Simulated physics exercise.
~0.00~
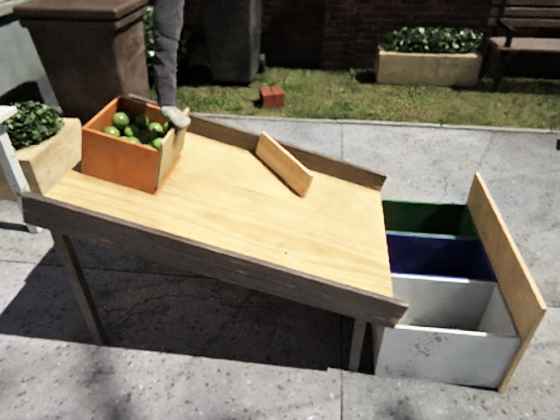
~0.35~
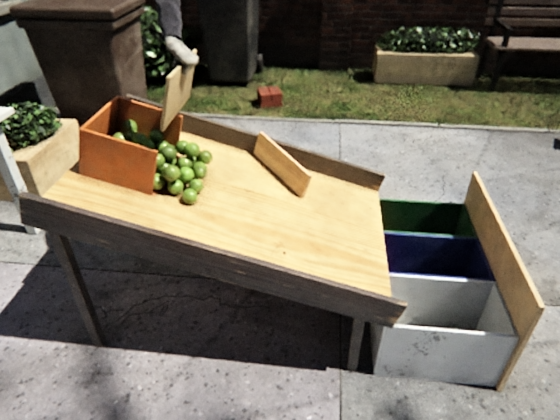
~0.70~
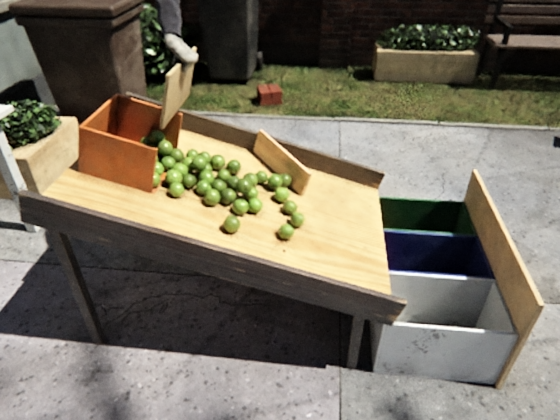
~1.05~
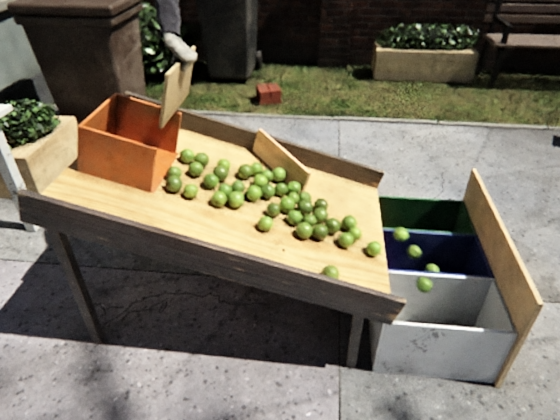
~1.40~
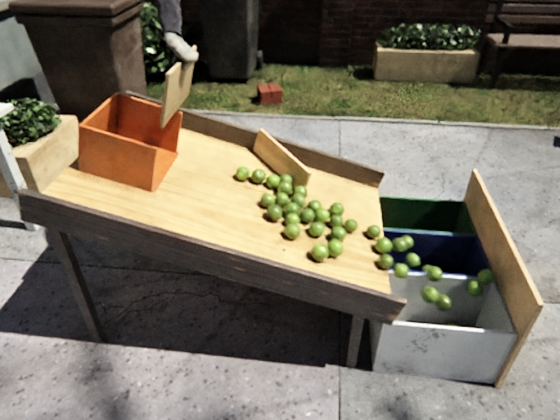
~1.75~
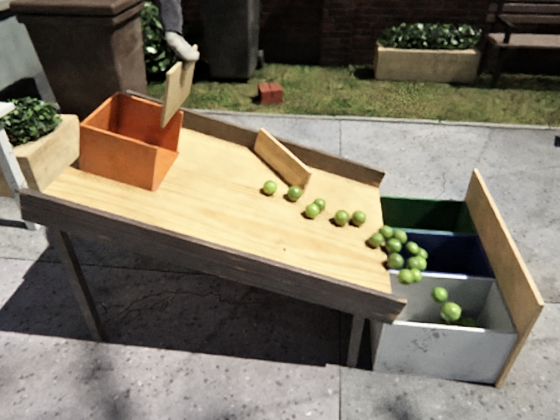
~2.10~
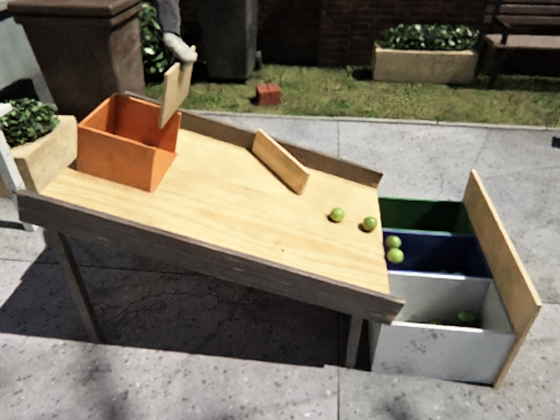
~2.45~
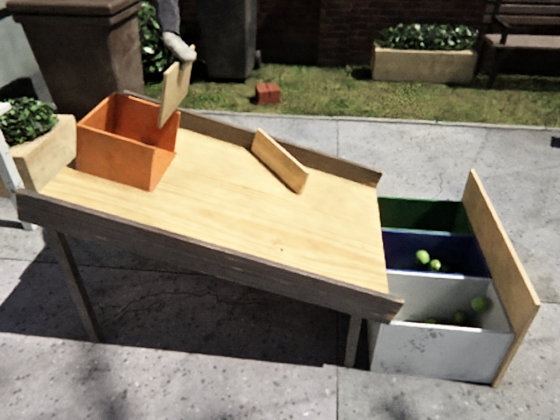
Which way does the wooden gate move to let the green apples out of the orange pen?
The gate moves up, and the apples spill out of the pen onto the slope.
